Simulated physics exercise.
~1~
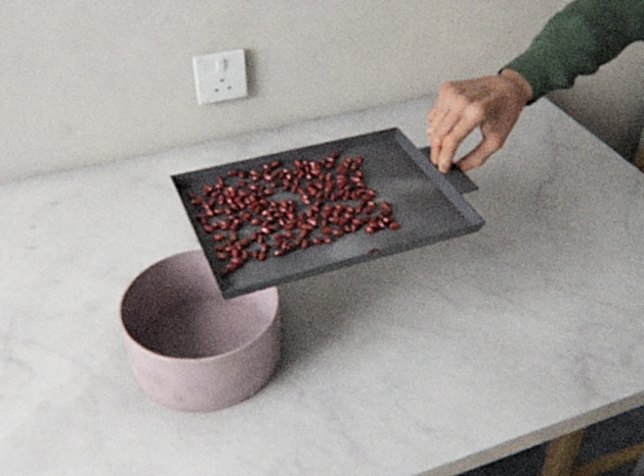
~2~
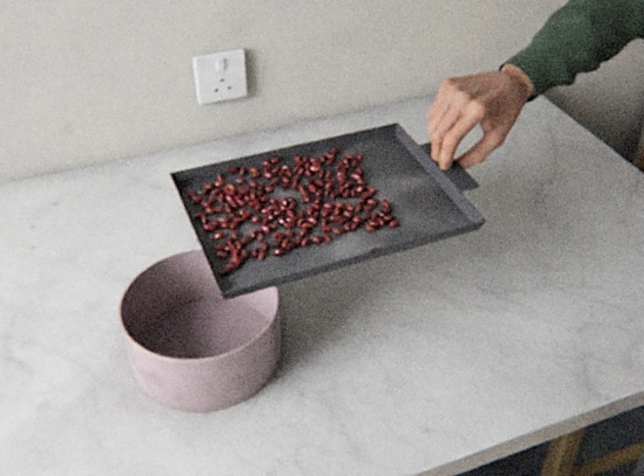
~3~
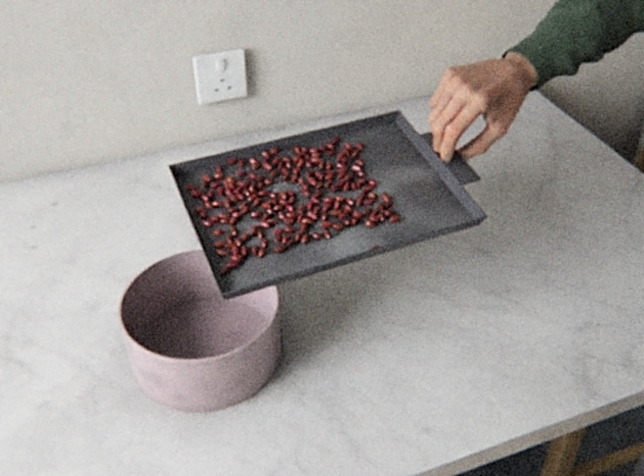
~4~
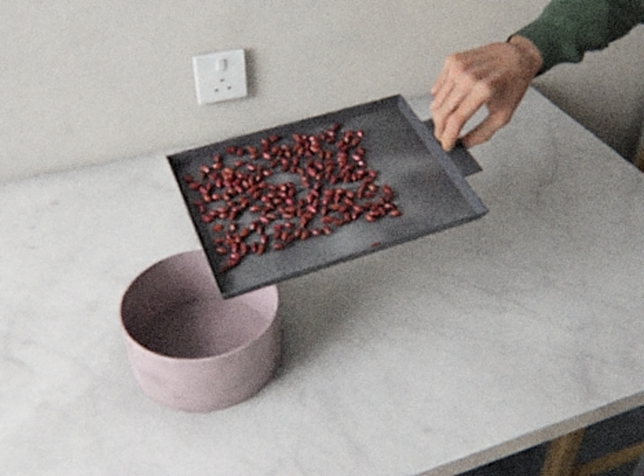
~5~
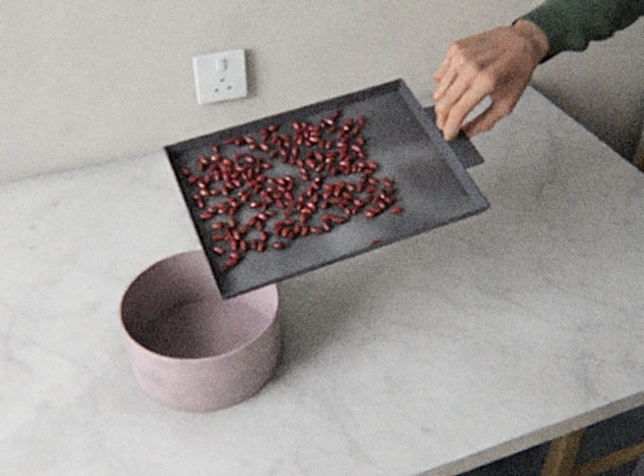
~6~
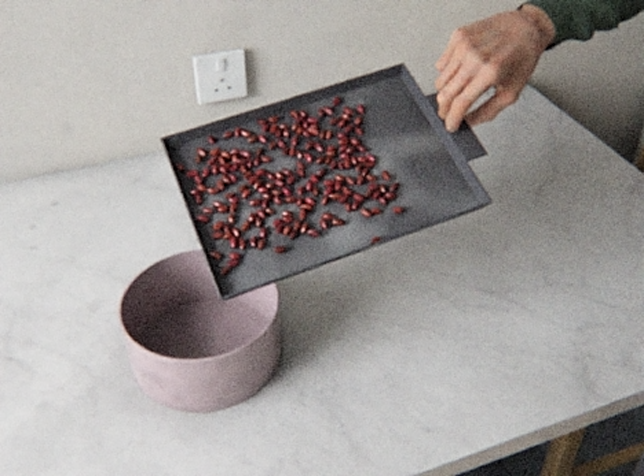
A hand raising the right side of a dark tray of red kidney beans, tilting it gradually above a pink pot.
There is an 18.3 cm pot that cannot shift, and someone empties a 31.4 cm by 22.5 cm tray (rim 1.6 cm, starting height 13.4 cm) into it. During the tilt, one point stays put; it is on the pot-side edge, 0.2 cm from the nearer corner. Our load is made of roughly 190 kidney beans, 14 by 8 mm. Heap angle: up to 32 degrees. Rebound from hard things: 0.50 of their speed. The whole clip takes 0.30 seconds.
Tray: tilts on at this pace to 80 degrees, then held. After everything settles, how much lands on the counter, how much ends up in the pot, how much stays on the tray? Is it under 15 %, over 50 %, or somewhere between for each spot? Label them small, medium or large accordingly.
Counter - large, pot - medium, tray - small.
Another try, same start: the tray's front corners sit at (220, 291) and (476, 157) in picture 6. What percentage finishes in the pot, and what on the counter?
Pot 70 % / counter 30 %.
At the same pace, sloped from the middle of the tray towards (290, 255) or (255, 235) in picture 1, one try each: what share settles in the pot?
Estimate: Some 55 % and some 80 % respectively.
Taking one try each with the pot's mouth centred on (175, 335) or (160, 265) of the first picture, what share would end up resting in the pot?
50 and 0 %.
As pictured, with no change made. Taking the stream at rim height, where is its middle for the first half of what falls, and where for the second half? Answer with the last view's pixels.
I'd mark about (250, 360) for the first half, then (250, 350) for the second.
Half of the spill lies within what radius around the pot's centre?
18 cm.
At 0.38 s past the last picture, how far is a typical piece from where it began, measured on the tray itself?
About 10 cm.
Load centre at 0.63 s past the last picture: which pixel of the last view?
Load centre: About (260, 299) px.
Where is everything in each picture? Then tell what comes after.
Tray tilt 0 degrees, front corners at (224, 289) and (479, 221); middle of the pieces at (291, 202); pot at (200, 300), in the first picture.
Tray tilt 1 degrees, front corners at (224, 289) and (480, 219); middle of the pieces at (290, 200), in the second picture.
Tray tilt 5 degrees, front corners at (224, 290) and (481, 215), lowest corner left front; middle of the pieces at (290, 193), in the third picture.
Tray tilt 10 degrees, front corners at (224, 291) and (482, 209), lowest corner left front; middle of the pieces at (290, 185), in the fourth picture.
Tray tilt 14 degrees, front corners at (224, 292) and (484, 204), lowest corner left front; middle of the pieces at (288, 179), in the fifth picture.
Tray tilt 19 degrees, front corners at (224, 293) and (485, 200), lowest corner left front; middle of the pieces at (287, 173); pot at (200, 300), in the sixth picture.
Then, 0.38 s after the last picture, tilt 49 degrees; the tray holds 100 %, the pot 0 %.
Then, 0.63 s after the last picture, tilt 68 degrees; the tray holds 55 %, the pot 10 %.
Then, 0.99 s after the last picture, tilt 80 degrees; the tray holds 10 %, the pot 20 %.
In the end, counter 80 %, pot 20 %, tray 0 %.
